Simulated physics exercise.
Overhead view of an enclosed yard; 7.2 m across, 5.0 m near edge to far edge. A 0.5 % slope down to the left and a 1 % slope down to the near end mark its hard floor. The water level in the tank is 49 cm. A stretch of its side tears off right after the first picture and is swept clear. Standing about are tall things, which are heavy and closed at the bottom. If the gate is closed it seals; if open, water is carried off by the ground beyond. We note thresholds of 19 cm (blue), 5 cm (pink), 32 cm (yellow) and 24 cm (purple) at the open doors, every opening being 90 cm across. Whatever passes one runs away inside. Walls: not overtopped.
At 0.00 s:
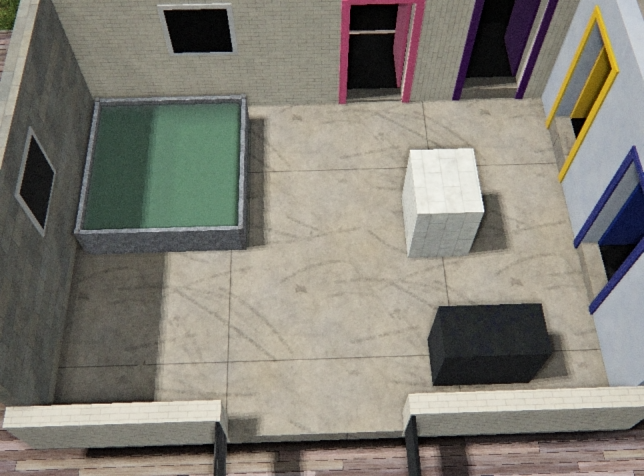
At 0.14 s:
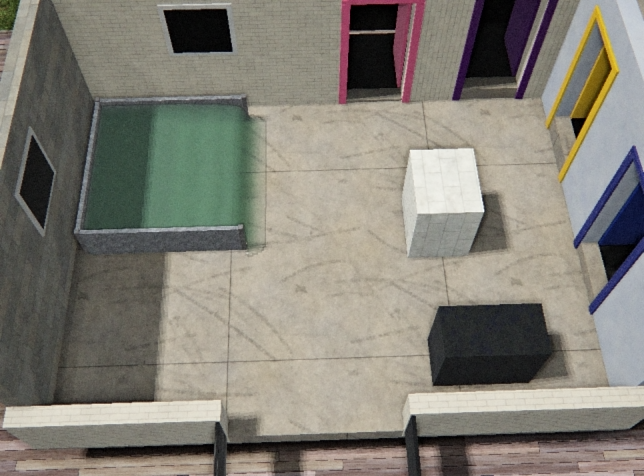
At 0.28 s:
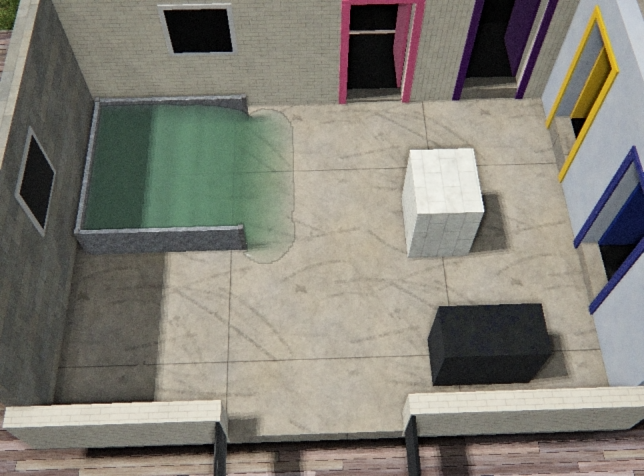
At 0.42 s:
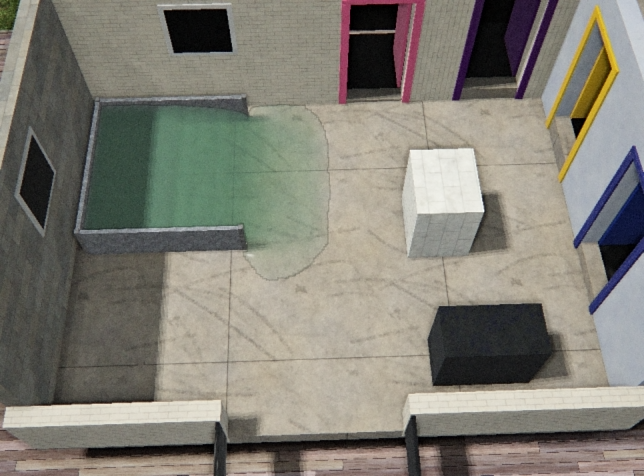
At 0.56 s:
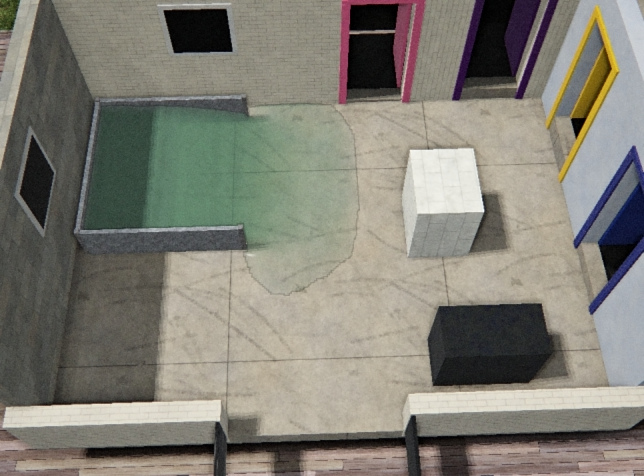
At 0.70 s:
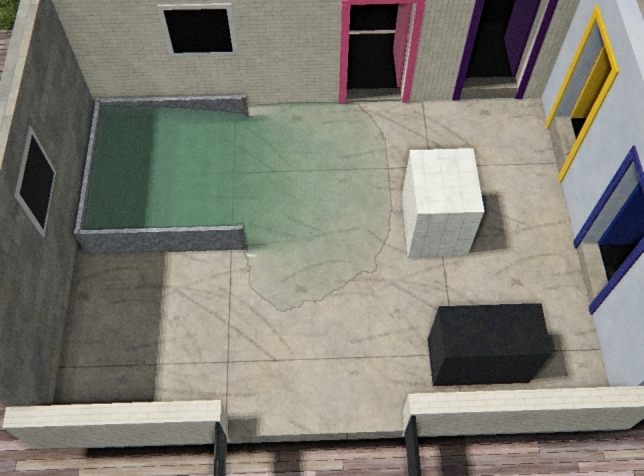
Green water poured out of a low tank in a walled yard once its right side was gone, spreading rightward across the pale floor in a widening, rounded sheet toward a white block.
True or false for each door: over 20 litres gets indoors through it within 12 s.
Blue door - false, pink door - true, yellow door - false, purple door - false.
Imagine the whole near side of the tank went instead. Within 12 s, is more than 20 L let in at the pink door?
In that case, pink door: Less than that.
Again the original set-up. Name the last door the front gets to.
The blue door.
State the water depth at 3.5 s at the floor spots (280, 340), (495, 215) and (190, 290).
Around 0 cm, 2 cm and 0 cm.
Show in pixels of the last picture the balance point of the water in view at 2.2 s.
About (296, 187).
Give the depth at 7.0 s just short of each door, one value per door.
Blue 14 cm, pink 7 cm, yellow 7 cm, purple 6 cm.
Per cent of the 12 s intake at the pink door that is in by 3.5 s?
45 per cent, roughly.
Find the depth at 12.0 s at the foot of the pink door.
It's about 3.5 cm.
After 1.4 s water covers 40 % of the floor and is deepest (28 cm) near (400, 205); blue door not reached, pink door 8 cm at the sill, 0 L in, yellow door not reached, purple door not reached.
After 2.2 s water covers 50 % of the floor and is deepest (29 cm) near (542, 133); blue door not reached, pink door 10 cm at the sill, 4 L in, yellow door 24 cm at the sill, 0 L in, purple door 7 cm at the sill, 0 L in.
After 3.5 s water covers 60 % of the floor and is deepest (28 cm) near (540, 123); blue door 11 cm at the sill, 0 L in, pink door 8 cm at the sill, 19 L in, yellow door 26 cm at the sill, 0 L in, purple door 23 cm at the sill, 2 L in.
After 7.0 s water covers 75 % of the floor and is deepest (20 cm) near (534, 407); blue door 14 cm at the sill, 0 L in, pink door 7 cm at the sill, 36 L in, yellow door 7 cm at the sill, 0 L in, purple door 6 cm at the sill, 4 L in.
After 12.0 s water covers 95 % of the floor and is deepest (14 cm) near (97, 118); blue door 6 cm at the sill, 0 L in, pink door 4 cm at the sill, 41 L in, yellow door 4 cm at the sill, 0 L in, purple door 6 cm at the sill, 4 L in.
